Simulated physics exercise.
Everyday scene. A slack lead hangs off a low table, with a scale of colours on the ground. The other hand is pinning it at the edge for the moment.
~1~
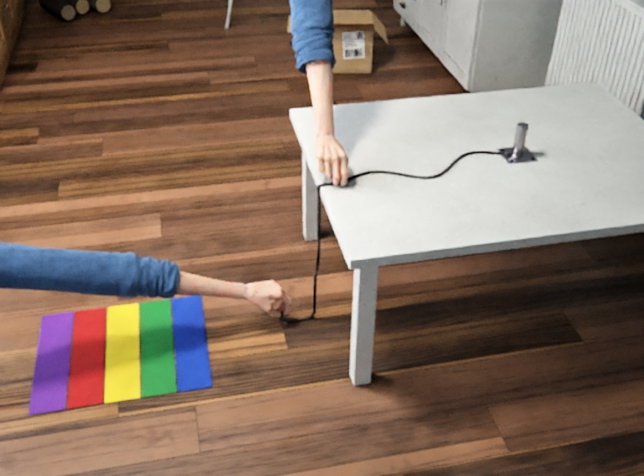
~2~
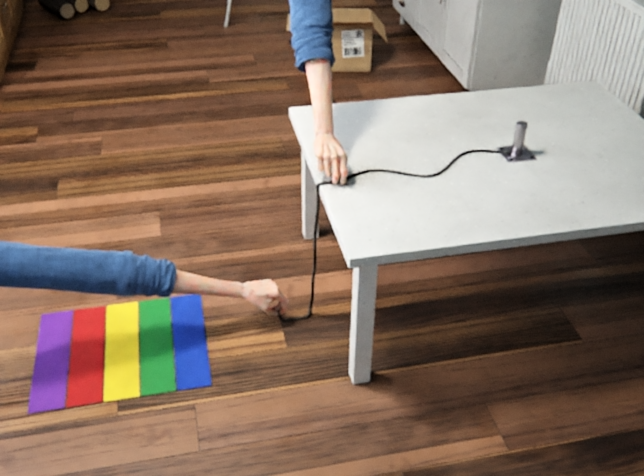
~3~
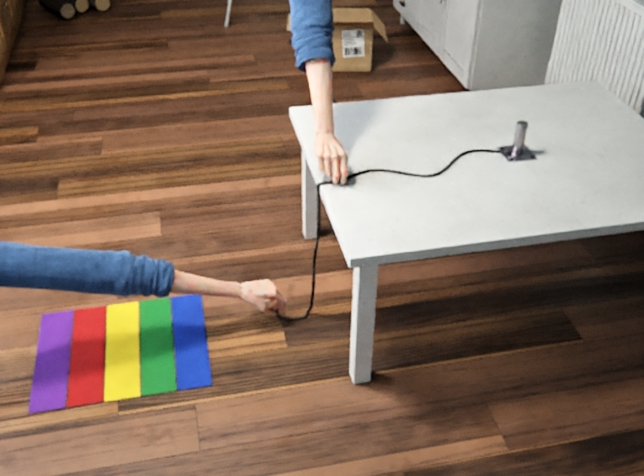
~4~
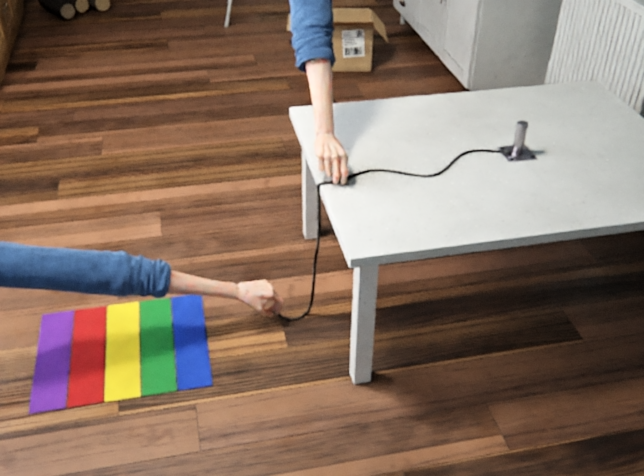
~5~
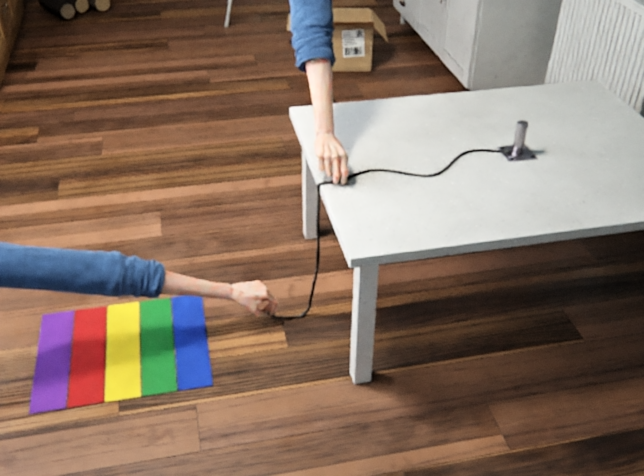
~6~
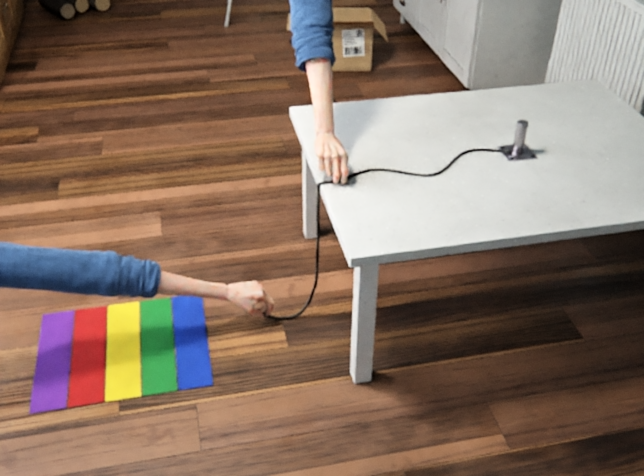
A hand low on the left draws the free end of a black cord slightly leftward above the wooden floor, near a mat of coloured stripes, while another hand stays still, pressing the cord at the white table's edge.
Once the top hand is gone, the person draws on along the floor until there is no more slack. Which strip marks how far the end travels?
The green strip.
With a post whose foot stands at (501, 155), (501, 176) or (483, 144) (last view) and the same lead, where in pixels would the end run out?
Around (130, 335), then (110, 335), then (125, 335).
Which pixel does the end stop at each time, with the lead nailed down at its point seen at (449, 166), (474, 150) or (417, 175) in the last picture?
Try 1: (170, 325); try 2: (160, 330); try 3: (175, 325).
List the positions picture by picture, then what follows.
End (282, 313); blue (194, 371); green (158, 376); yellow (123, 381); red (86, 387); purple (49, 392), in the first frame.
End (279, 312); lead through (476, 151) (438, 174) (370, 171) (318, 194) (315, 251) (312, 299), in the second frame.
End (277, 312), in the third frame.
End (274, 313); lead through (476, 151) (439, 174) (370, 171) (319, 193) (317, 251) (312, 299), in the fourth frame.
End (268, 314), in the fifth frame.
End (265, 314); lead through (476, 150) (439, 173) (370, 170) (319, 193) (318, 251) (310, 299), in the sixth frame.
Soon after, end near (214, 321); short of the strips.
Then, end near (176, 326); over blue.
At full stretch, end near (154, 329); over green. Over green.
